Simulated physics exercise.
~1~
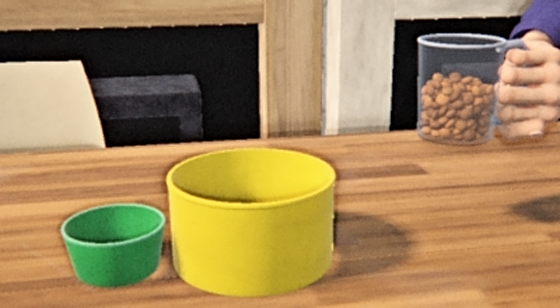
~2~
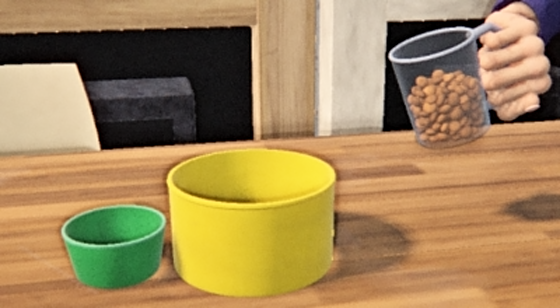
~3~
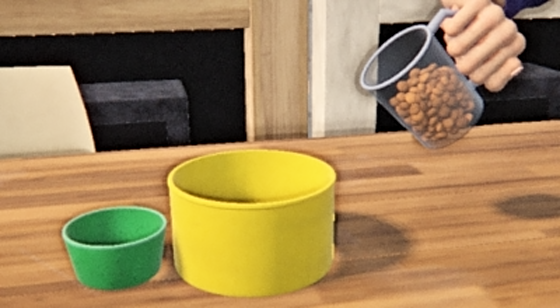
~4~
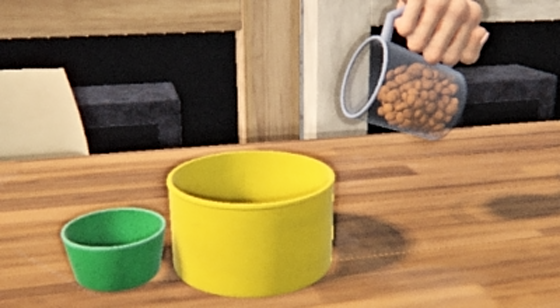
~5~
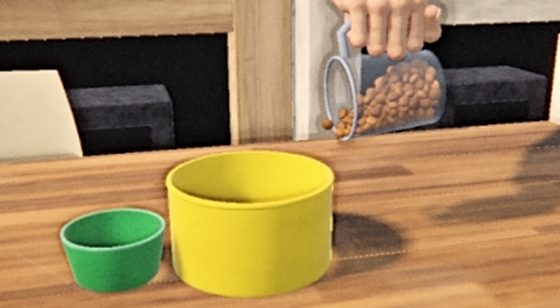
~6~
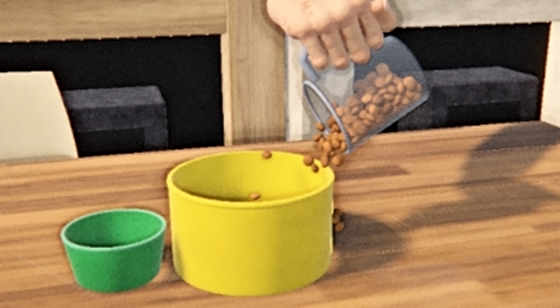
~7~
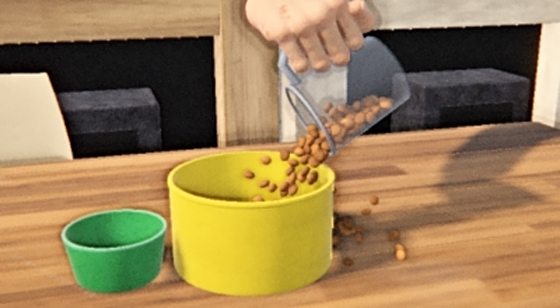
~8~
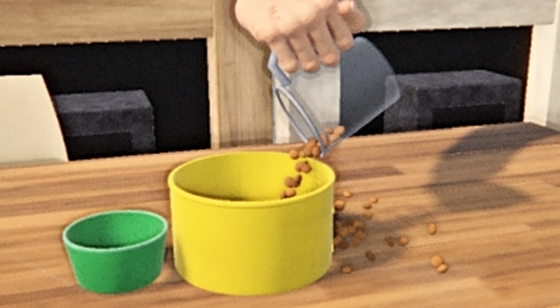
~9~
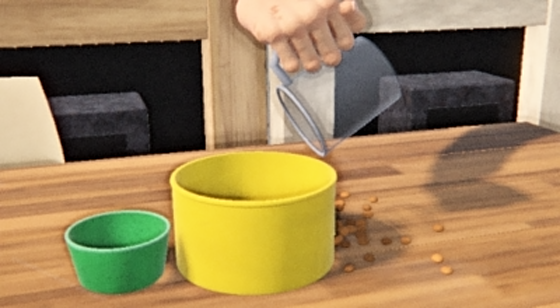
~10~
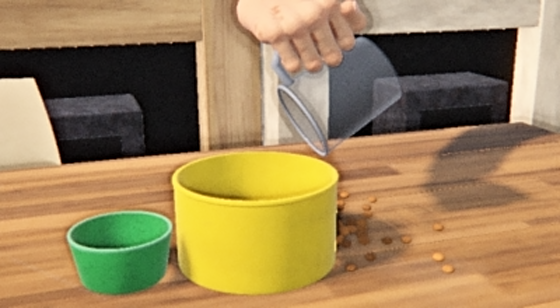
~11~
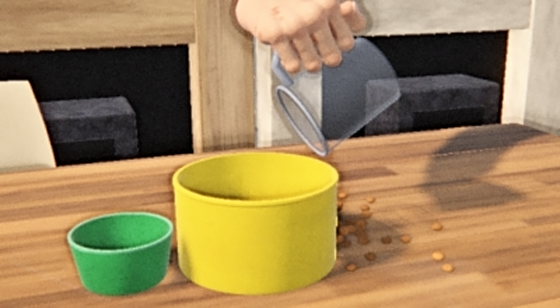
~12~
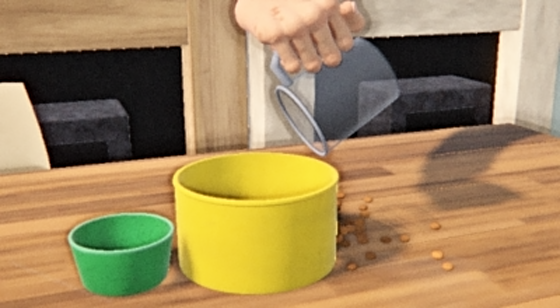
At first, a hand holds a clear cup of brown cat kibble upright at the right, above a wooden table where a green dish and a yellow pot stand. The hand carries the cup left, tilting it steadily until it lies on its side and the first bits reach its rim. As it tips further, kibble tumbles out over the pot's right edge, most dropping inside while some scatters on the table. The stream thins and the cup empties. Finally, the hand holds the empty, downturned cup still above the pot, with stray bits resting to the pot's right and the green dish untouched.
